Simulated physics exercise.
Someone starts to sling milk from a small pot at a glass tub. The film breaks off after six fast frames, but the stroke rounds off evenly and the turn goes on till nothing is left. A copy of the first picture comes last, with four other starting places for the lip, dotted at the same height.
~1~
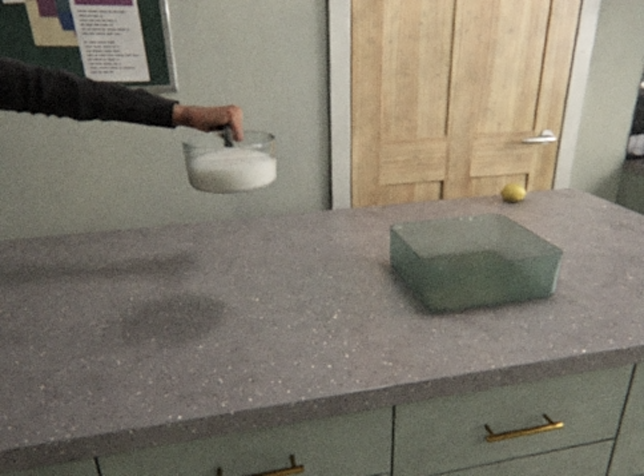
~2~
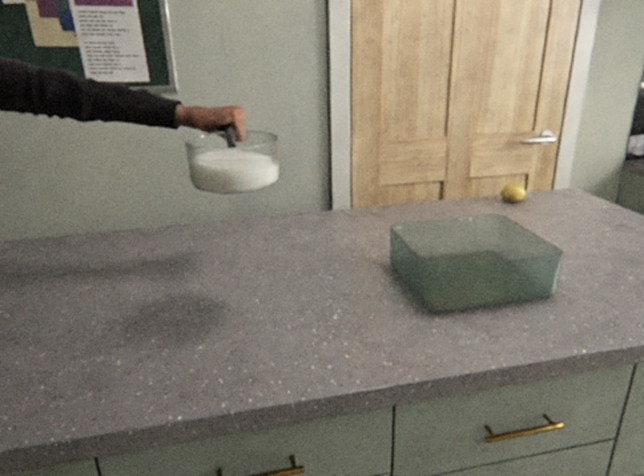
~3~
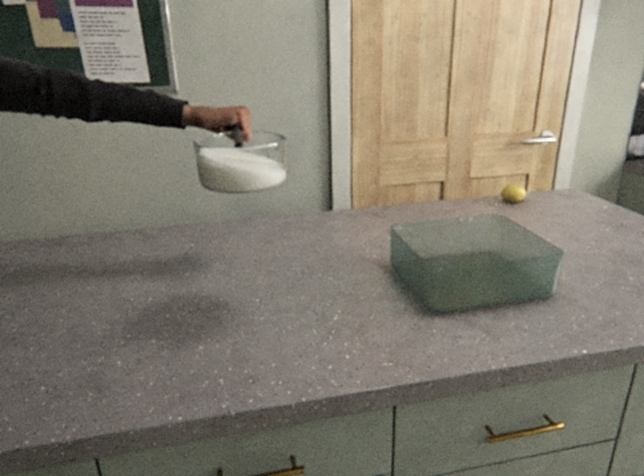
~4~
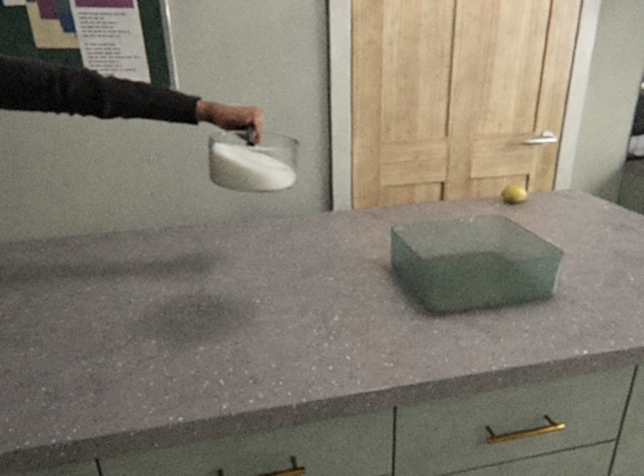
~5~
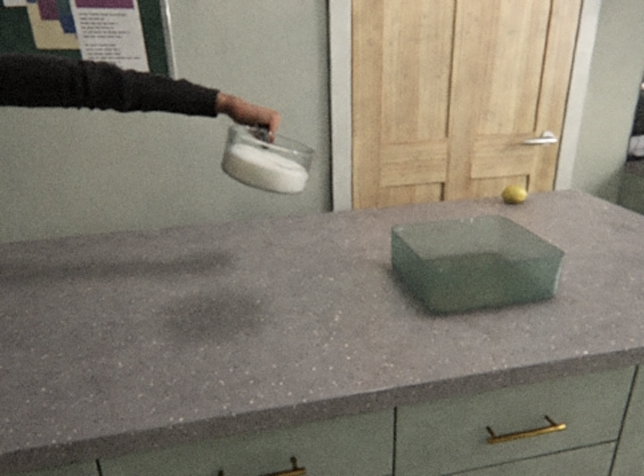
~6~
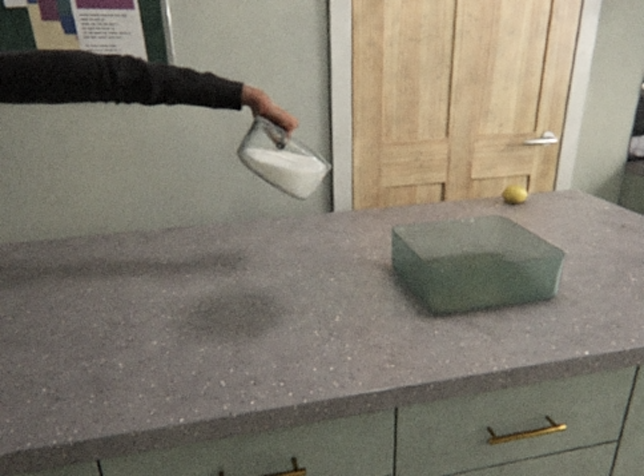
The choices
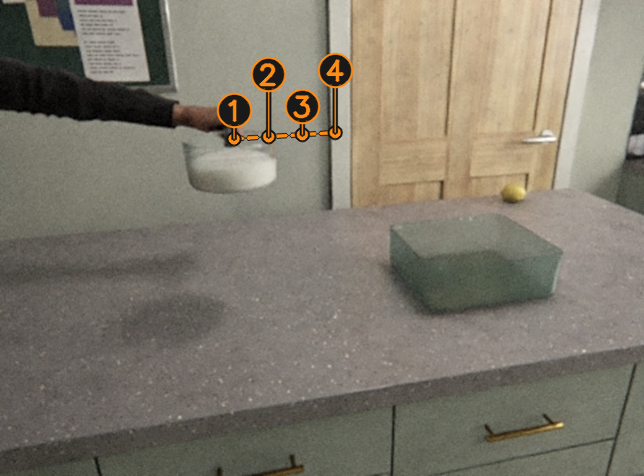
To begin with, a hand reaching in from the left holds a small clear pot of white milk upright above a grey speckled counter, with an empty-looking glass tub to the right. The arm then moves the pot a short way right, tilting it steadily rightward, the milk still inside.
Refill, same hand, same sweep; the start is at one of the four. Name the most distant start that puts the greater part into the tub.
Spot 3.
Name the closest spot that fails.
That is spot 2.
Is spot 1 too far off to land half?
Yes, that goes wrong.
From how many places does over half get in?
Two.
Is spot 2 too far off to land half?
Yes, that goes wrong.
On the marked copy, 1 at (234, 138); 2 at (268, 136); 3 at (302, 134); 4 at (335, 132).
For spot 1, about 0 % lands in the tub, 99 % falls short.
For spot 2, about 21 % lands in the tub, 76 % falls short and 4 % goes beside or beyond.
For spot 3, about 61 % lands in the tub, 23 % falls short and 15 % goes beside or beyond.
For spot 4, about 74 % lands in the tub, 5 % falls short and 20 % goes beside or beyond.
